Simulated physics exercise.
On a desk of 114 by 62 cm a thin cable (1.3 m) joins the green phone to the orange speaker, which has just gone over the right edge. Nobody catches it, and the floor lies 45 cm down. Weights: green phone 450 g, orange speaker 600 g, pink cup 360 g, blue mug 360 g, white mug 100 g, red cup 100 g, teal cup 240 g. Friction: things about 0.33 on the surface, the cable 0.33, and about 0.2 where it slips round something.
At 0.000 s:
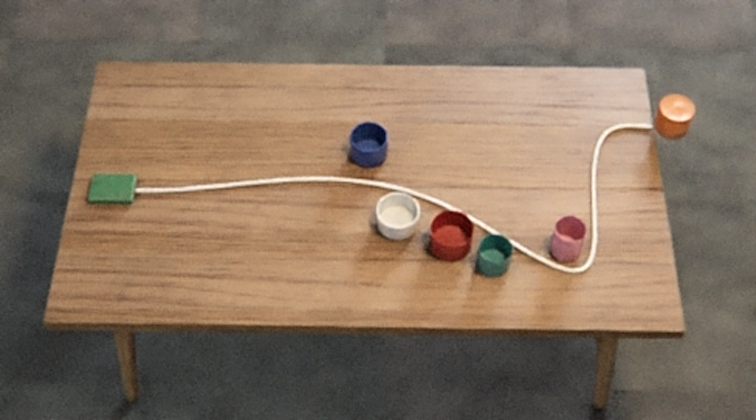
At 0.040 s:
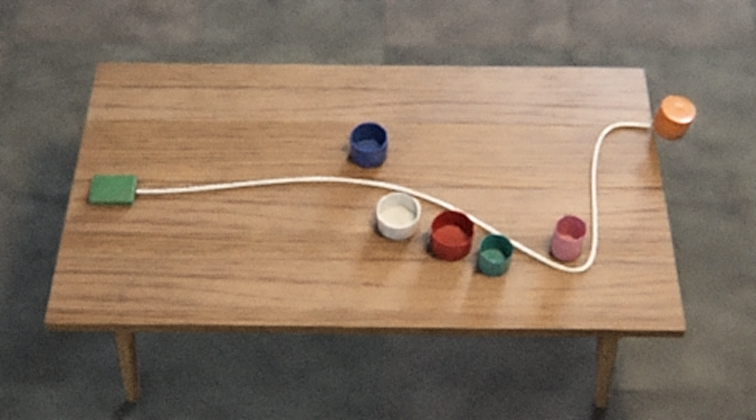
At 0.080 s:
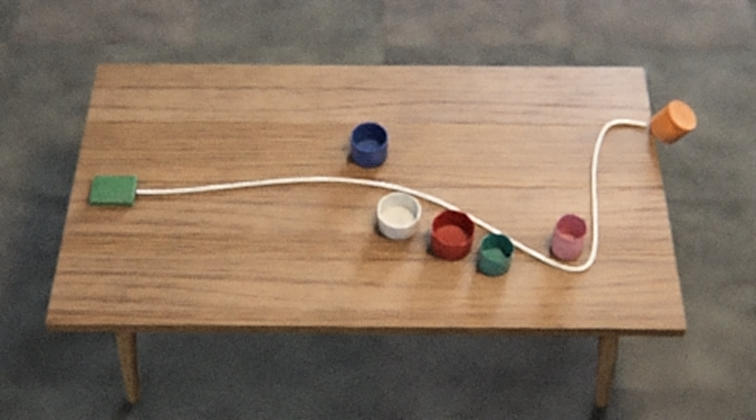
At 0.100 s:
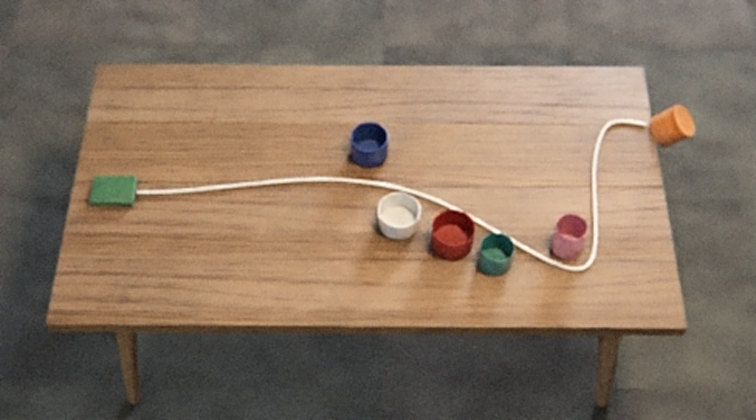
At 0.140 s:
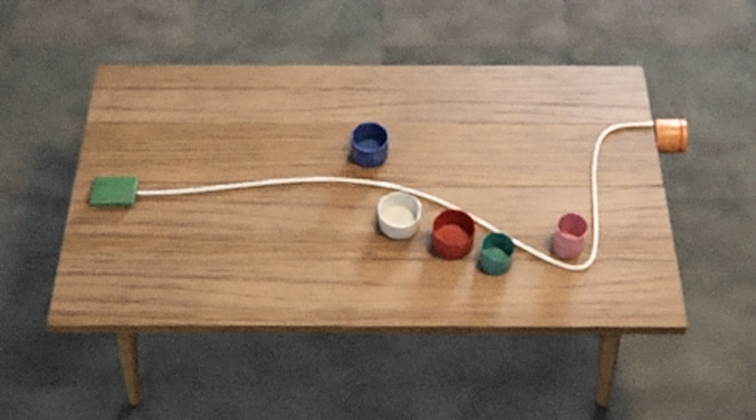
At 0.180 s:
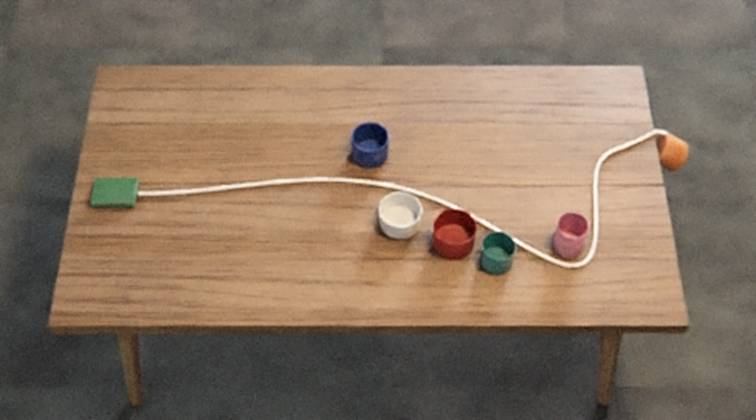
A wooden desk stands on a grey floor, seen from above at a slant by a nearly still camera. A thin white cable runs from a green phone at left, past blue, white, red, teal and pink cups and mugs, to an orange speaker just beyond the right edge. The speaker tumbles and drops slightly beside the edge, drawing the cable's right end outward, while the cups stay put.
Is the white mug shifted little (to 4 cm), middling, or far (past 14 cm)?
The white mug slides into the middle band.
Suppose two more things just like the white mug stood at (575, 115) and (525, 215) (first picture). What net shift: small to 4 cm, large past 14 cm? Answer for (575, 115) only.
There: Small.
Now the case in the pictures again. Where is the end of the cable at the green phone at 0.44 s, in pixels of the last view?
Around (185, 202).
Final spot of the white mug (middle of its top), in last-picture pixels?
Around (397, 251).
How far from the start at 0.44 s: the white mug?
About: White mug 8 cm.
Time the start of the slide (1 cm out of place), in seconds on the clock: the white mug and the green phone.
About: White mug 0.30 s, green phone 0.32 s.
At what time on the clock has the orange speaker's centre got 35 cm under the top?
About: 0.34 s.
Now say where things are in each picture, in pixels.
Shows, white mug (398, 210); cable runs through (599, 143) (593, 251) (476, 222) (344, 180) (211, 187), in the first frame.
Shows, orange speaker (677, 109); cable runs through (599, 143) (476, 222) (212, 188), in the second frame.
Shows, orange speaker (673, 123); cable runs through (599, 142) (212, 188), in the third frame.
Shows, orange speaker (672, 127); cable runs through (599, 142) (212, 188), in the fourth frame.
Shows, orange speaker (670, 137); cable runs through (600, 141) (213, 189), in the fifth frame.
Shows, white mug (401, 209); cable runs through (622, 147) (594, 243) (346, 180) (213, 189), in the sixth frame.
After 0.4 s, the cable's tail end at (185, 202); white mug 8 cm off its start, pink cup 15 cm off its start, green phone 9 cm off its start.
After 0.7 s, the cable's tail end at (212, 205); white mug 9 cm off its start, pink cup 27 cm off its start, green phone 15 cm off its start.
After 0.9 s, the cable's tail end at (212, 205); white mug 9 cm off its start at (397, 251), pink cup 27 cm off its start at (552, 112), green phone 15 cm off its start at (190, 196).
After 1.2 s, the cable's tail end at (212, 205); white mug 9 cm off its start, pink cup 27 cm off its start, green phone 15 cm off its start.
After 2.4 s, the cable's tail end at (212, 205); white mug 9 cm off its start at (397, 251), pink cup 27 cm off its start at (552, 112), green phone 15 cm off its start at (190, 196), orange speaker over the edge.
